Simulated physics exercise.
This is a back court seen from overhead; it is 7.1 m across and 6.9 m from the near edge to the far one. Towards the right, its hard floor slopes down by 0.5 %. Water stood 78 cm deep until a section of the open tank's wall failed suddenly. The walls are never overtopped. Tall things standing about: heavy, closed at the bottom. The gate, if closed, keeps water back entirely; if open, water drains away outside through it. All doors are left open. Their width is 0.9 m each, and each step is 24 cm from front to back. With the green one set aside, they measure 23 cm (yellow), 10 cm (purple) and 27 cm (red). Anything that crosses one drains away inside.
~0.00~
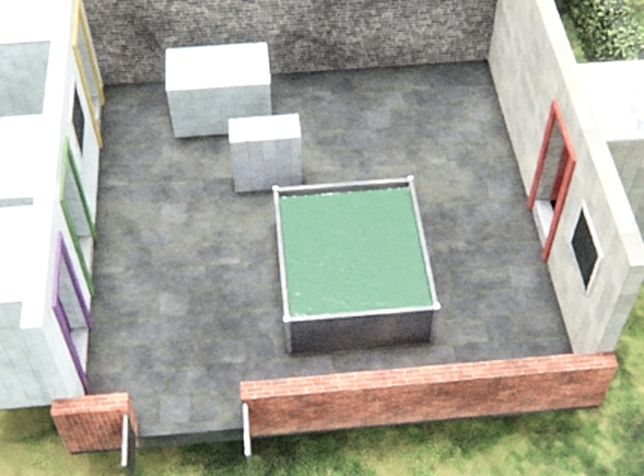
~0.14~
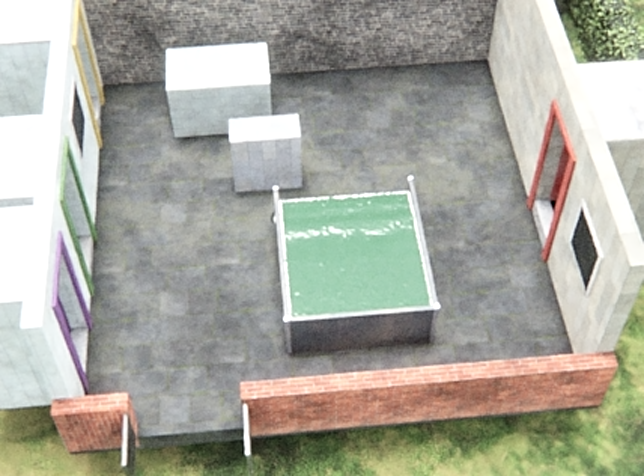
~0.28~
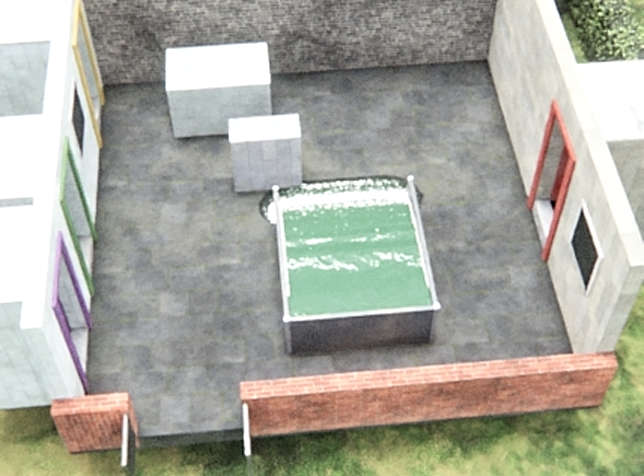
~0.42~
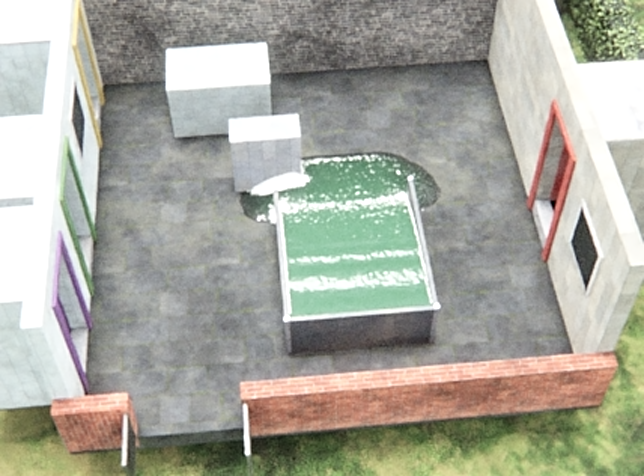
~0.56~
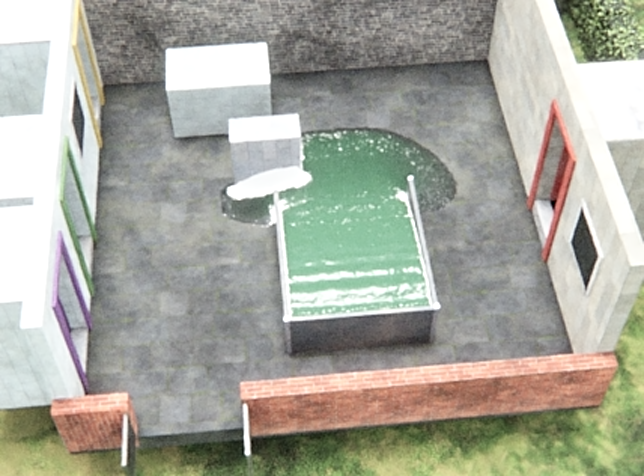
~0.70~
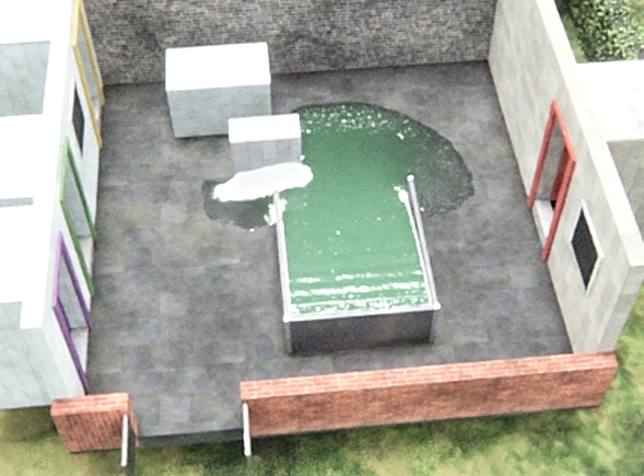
To begin with, green water lies still in an open tank on a grey walled court beside two pale blocks. The tank's far side opens and water pours out there, rippling white. It fans across the floor towards the back wall, wrapping round the smaller block, while the level inside drops.
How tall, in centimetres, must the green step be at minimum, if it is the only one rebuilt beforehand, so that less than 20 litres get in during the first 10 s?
It needs to be at least 10 cm tall.
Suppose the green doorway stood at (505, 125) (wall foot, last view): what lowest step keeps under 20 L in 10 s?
Roughly 18 cm.
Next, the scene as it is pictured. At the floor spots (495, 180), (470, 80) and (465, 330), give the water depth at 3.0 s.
1, 39 and 0 cm, respectively.
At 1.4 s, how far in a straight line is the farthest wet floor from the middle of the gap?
Reach: Approx. 4.2 m.
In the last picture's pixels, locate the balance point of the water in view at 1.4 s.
It lies near (343, 215) in the last picture.
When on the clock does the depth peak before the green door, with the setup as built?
At roughly 2.4 s.
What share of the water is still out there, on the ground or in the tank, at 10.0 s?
Close to 94 per cent is still present.
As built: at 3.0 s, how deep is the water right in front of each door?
Centimetres: Green = 14, red = 0, purple = 7, yellow = 11.
After 1.4 s water covers 40 % of the floor, deepest (48 cm) near (294, 193); it has not reached the green door.
After 3.0 s water covers 55 % of the floor, deepest (48 cm) near (485, 61); 14 cm at the green door, 0 litres in over its 19 cm step.
After 10.0 s water covers 100 % of the floor, deepest (18 cm) near (578, 383); 4 cm at the green door, 0 litres in over its 19 cm step.
At the green door as built, the water arrived by 1.7 s and peaked near 16 cm at 2.4 s.
Run again over the same 10 s with other heights there, 39 litres in over 8 cm, 14 litres over 11 cm. The limit of 20 litres is kept from about 10 cm up.
